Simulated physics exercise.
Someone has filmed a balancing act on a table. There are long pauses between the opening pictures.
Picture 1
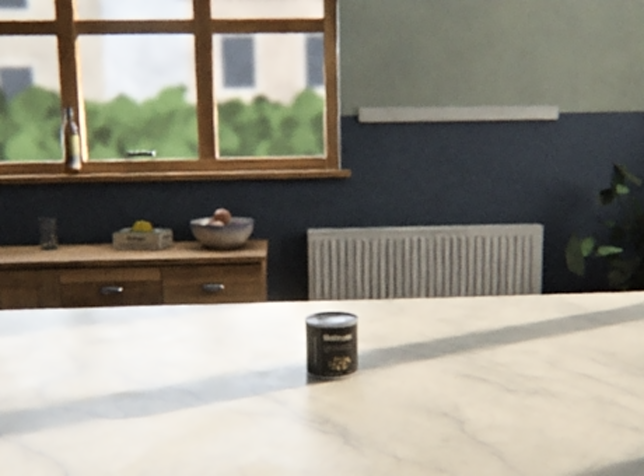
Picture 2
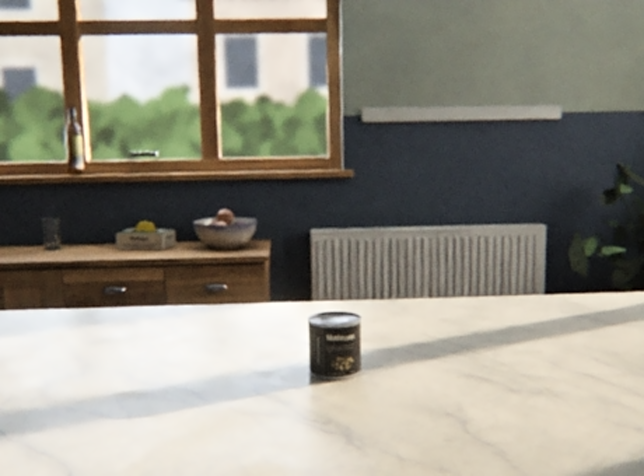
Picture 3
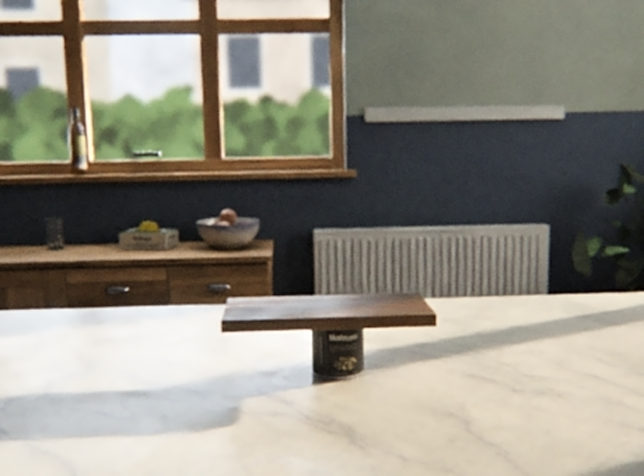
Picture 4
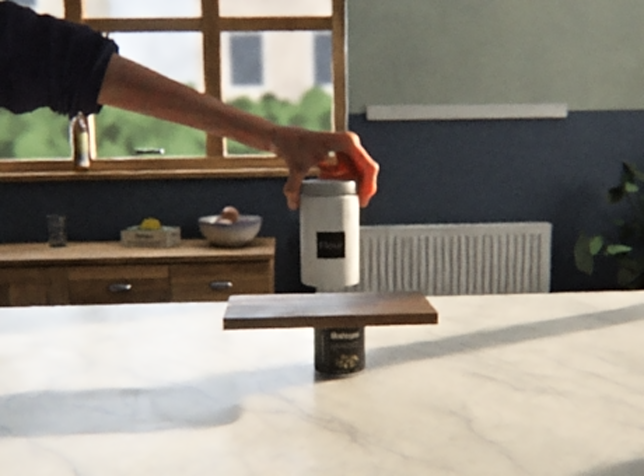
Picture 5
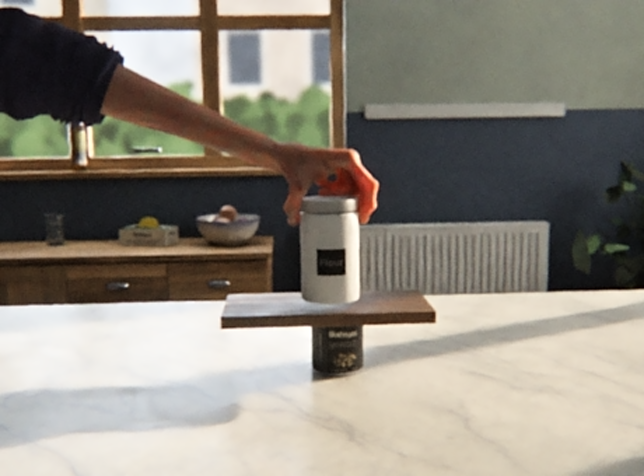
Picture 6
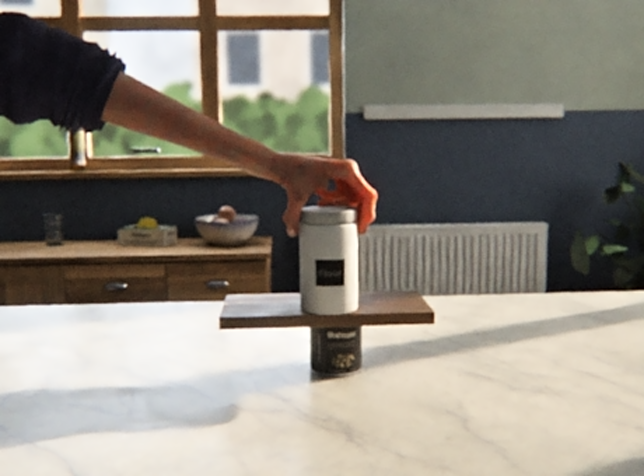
On a marble table, a board appears across a black tin and a hand lowers a white jar onto it.
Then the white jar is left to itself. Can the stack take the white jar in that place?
Outcome: The stack stays up.
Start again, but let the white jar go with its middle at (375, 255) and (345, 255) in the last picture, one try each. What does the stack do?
First, it keeps its balance; second, it holds.
Then, 0.30 s later than the last frame, all is still.
Then, 0.70 s later than the last frame, white jar resting near (329, 259).
When it is over, all 3 as before. End places, in pixels of the last picture, white jar near (329, 259). The stack keeps its balance.
